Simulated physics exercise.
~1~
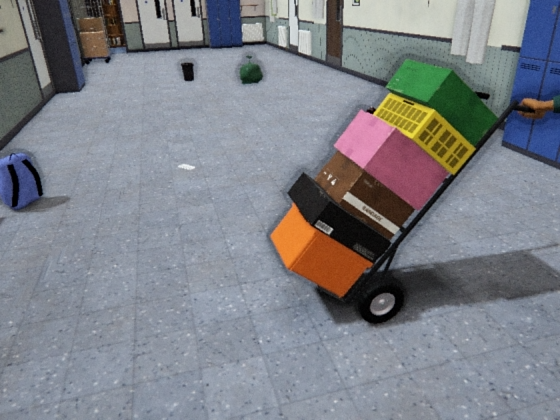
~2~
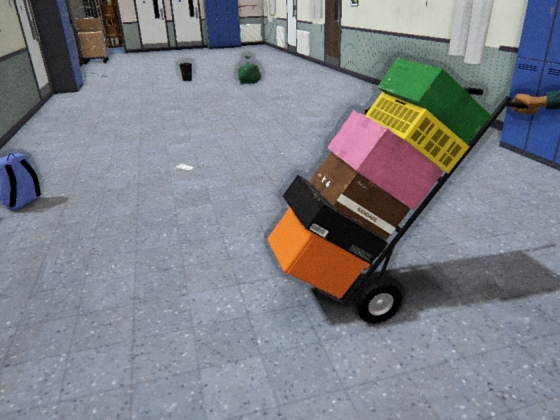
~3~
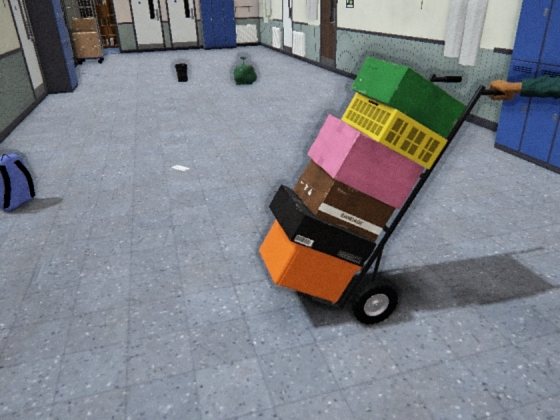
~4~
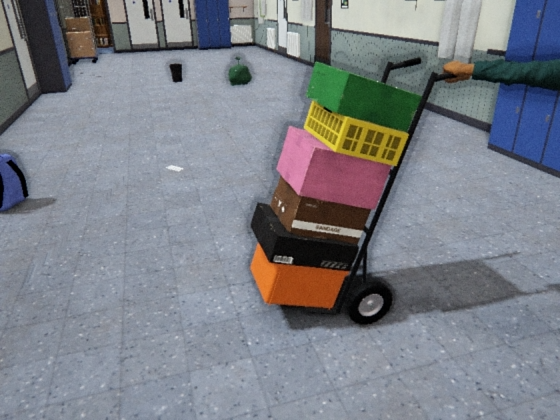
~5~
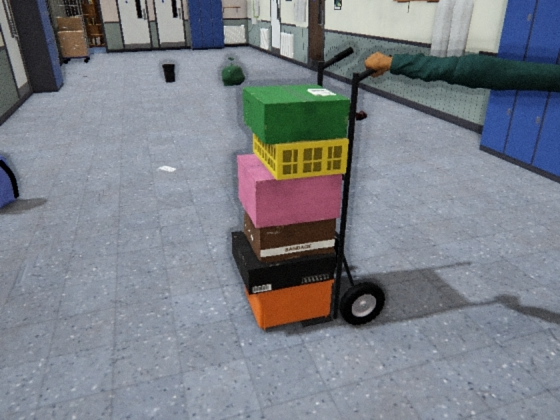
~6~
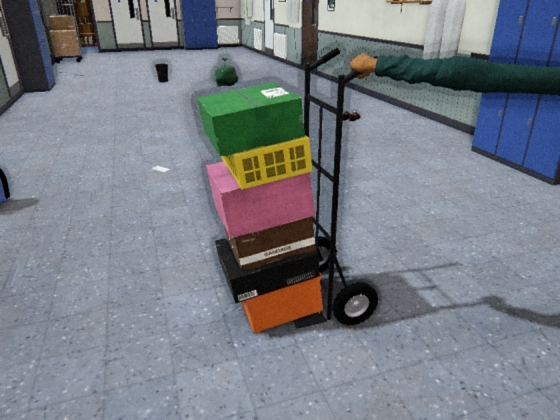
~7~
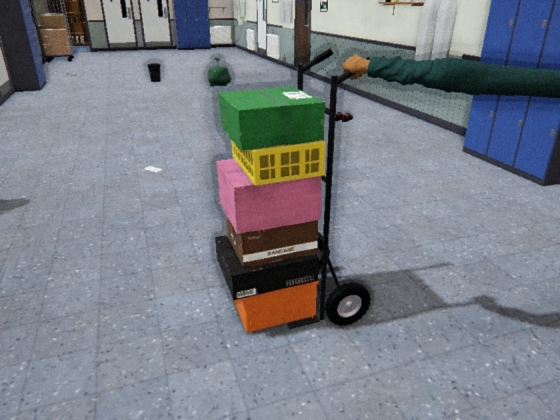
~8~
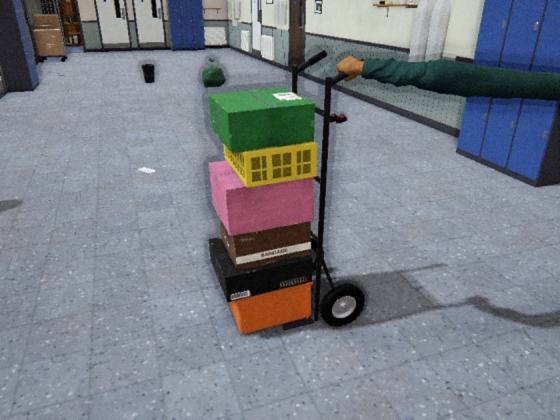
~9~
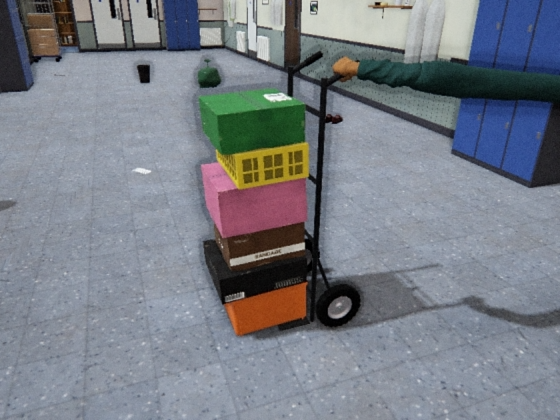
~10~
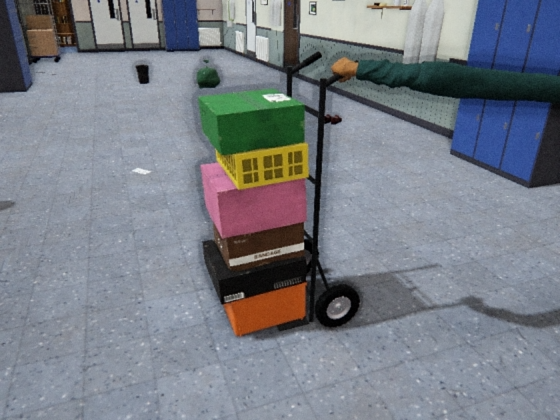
A black two-wheeled hand truck leans back to the right in a tiled hallway with blue lockers, seen from slightly above and to the side. It carries six stacked items, from an orange tote at the bottom through black, brown and pink boxes to a yellow crate and a green box on top. A green-sleeved arm at the right grips the handle and swings the truck upright toward the left. The stack tips slightly forward past upright, then rocks back a little. The truck finishes standing, still held, with the whole stack in place.
